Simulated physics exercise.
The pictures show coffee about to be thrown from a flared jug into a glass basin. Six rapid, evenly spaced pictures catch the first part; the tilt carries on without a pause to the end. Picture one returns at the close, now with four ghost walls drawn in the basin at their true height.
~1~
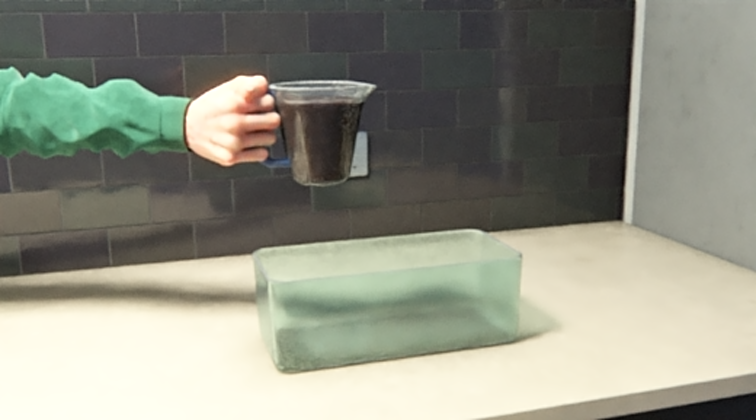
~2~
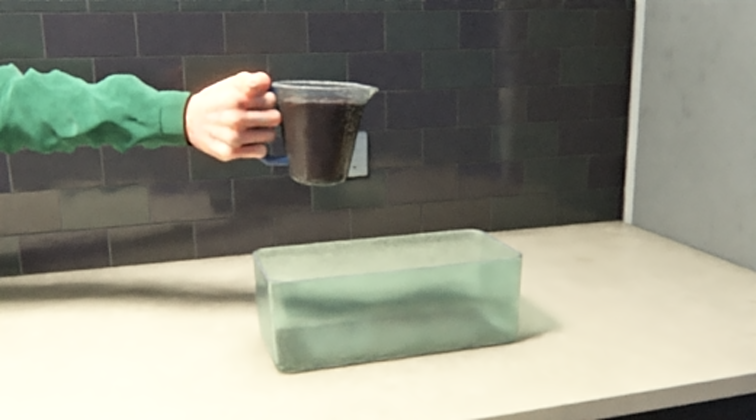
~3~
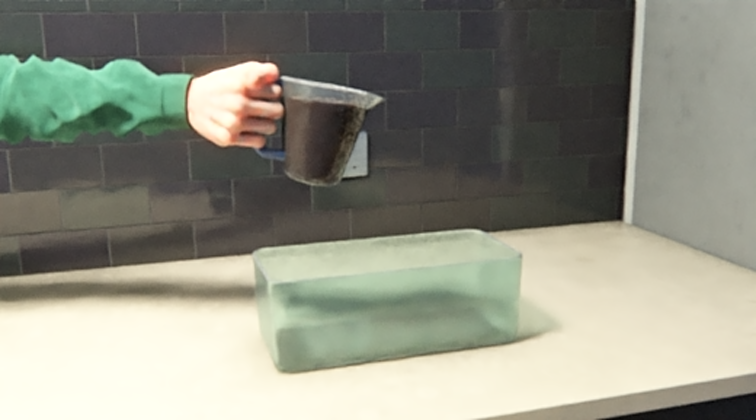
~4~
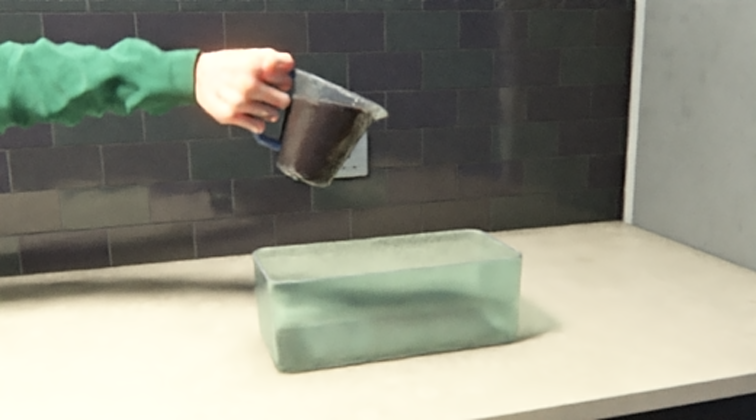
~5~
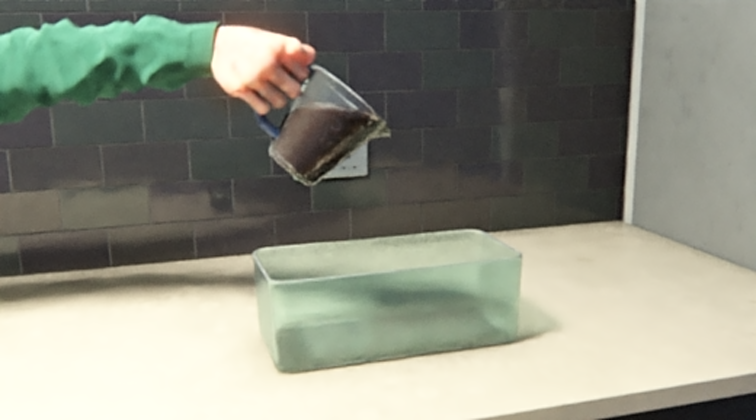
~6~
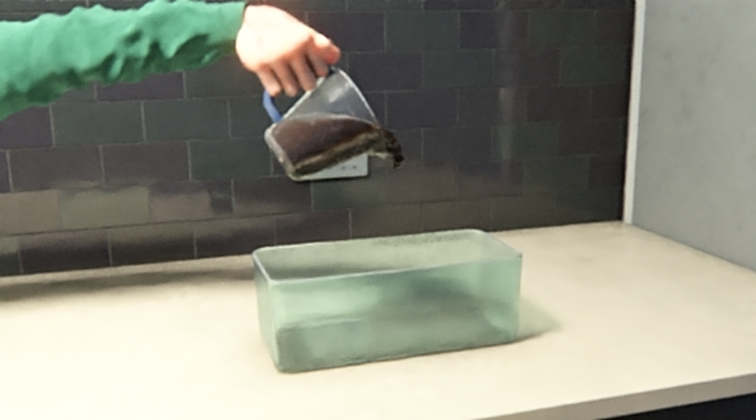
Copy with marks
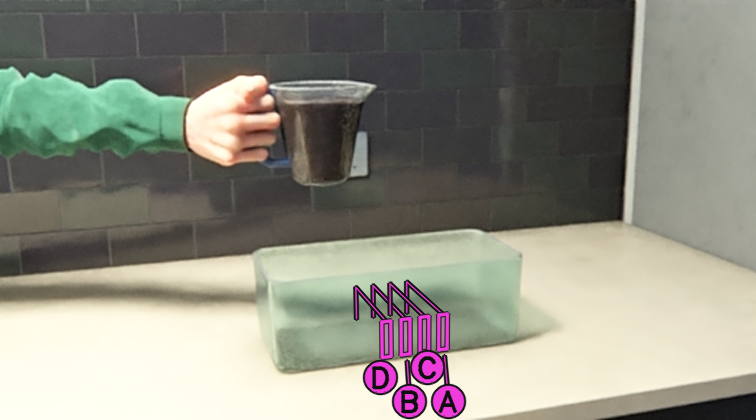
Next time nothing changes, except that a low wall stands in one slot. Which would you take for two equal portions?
C works best here.
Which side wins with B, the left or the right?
More ends on the right.
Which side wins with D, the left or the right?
More ends on the right.
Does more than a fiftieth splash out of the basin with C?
Yes.
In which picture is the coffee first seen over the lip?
In picture 5.
On the marked copy, A at (444, 356); B at (407, 361); C at (426, 358); D at (388, 363).
Choosing A, about 70 % ends left of the wall and 24 % right of it; 6 % is lost outside.
Choosing B, about 22 % ends left of the wall and 71 % right of it; 7 % is lost outside.
Choosing C, about 54 % ends left of the wall and 39 % right of it; 8 % is lost outside.
Choosing D, about 6 % ends left of the wall and 87 % right of it; 7 % is lost outside.
